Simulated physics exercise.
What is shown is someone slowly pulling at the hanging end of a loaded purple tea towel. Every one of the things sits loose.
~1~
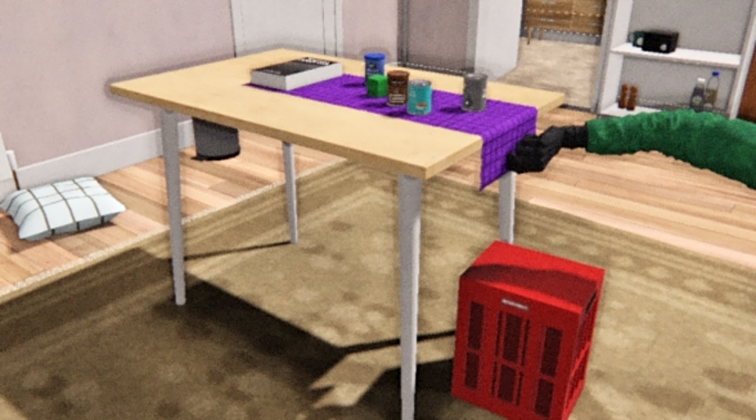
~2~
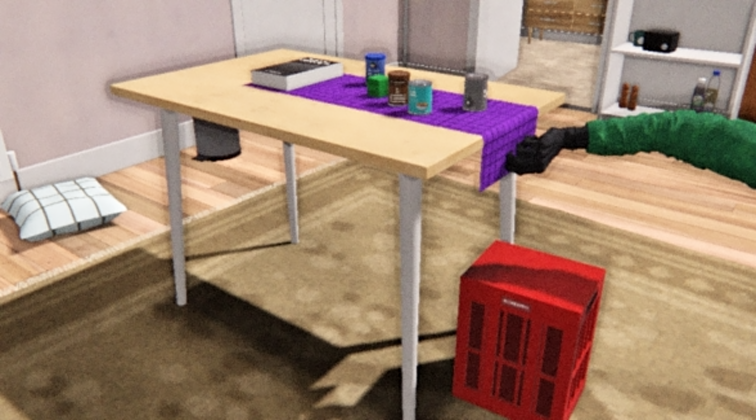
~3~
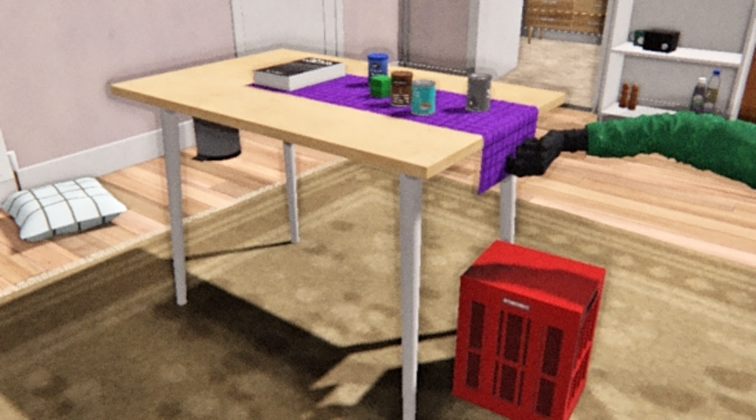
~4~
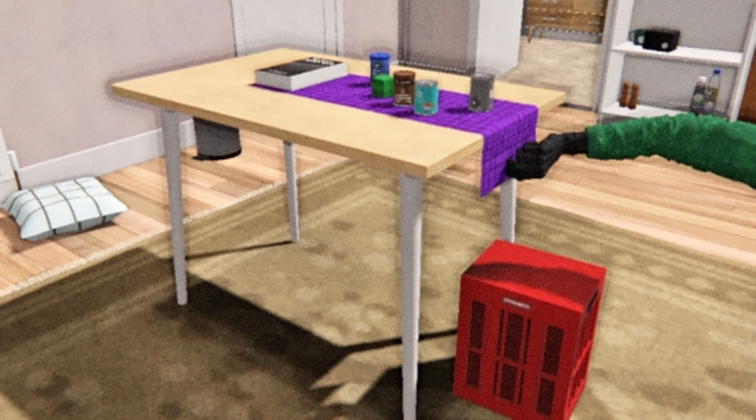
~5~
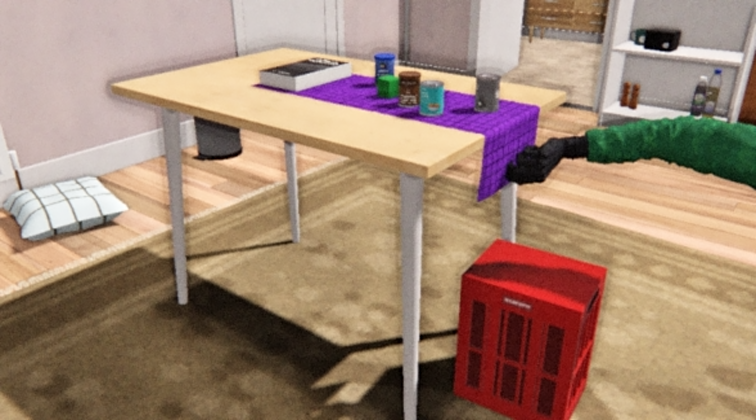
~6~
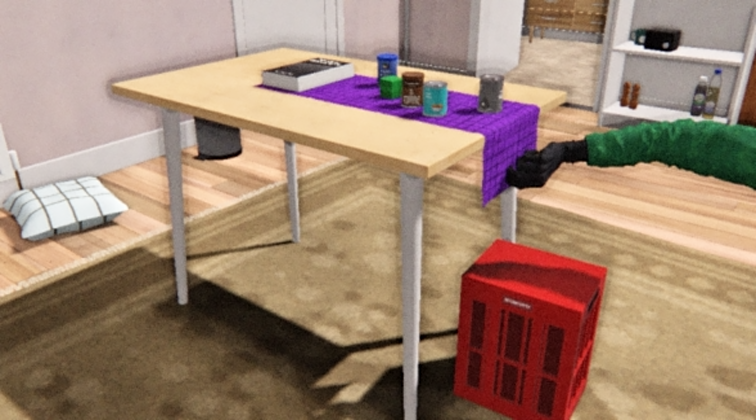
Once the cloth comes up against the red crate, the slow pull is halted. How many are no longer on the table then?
The number that drops will be two.
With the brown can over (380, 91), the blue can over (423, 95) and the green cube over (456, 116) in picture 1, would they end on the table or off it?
In the end the brown can rides it out, while the blue can rides it out and the green cube gets dislodged.
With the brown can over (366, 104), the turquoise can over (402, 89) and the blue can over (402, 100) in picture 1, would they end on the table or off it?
Note - brown can retained, turquoise can retained, blue can retained.
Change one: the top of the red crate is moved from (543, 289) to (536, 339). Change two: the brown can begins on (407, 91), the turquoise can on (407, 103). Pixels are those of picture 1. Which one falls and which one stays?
The brown can? Lost. The turquoise can? Lost.
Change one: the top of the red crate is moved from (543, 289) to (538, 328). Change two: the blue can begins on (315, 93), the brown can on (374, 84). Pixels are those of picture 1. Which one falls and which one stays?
The blue can stays on; the brown can survives.
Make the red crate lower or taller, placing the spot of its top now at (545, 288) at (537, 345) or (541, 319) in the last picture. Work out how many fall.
It would be 4 and 3.
Soon after, hem near (504, 249); grey can gone.
Then, hem on the crate; grey can and turquoise can gone.
At rest, hem on the crate; grey can and turquoise can gone. It carries off two.
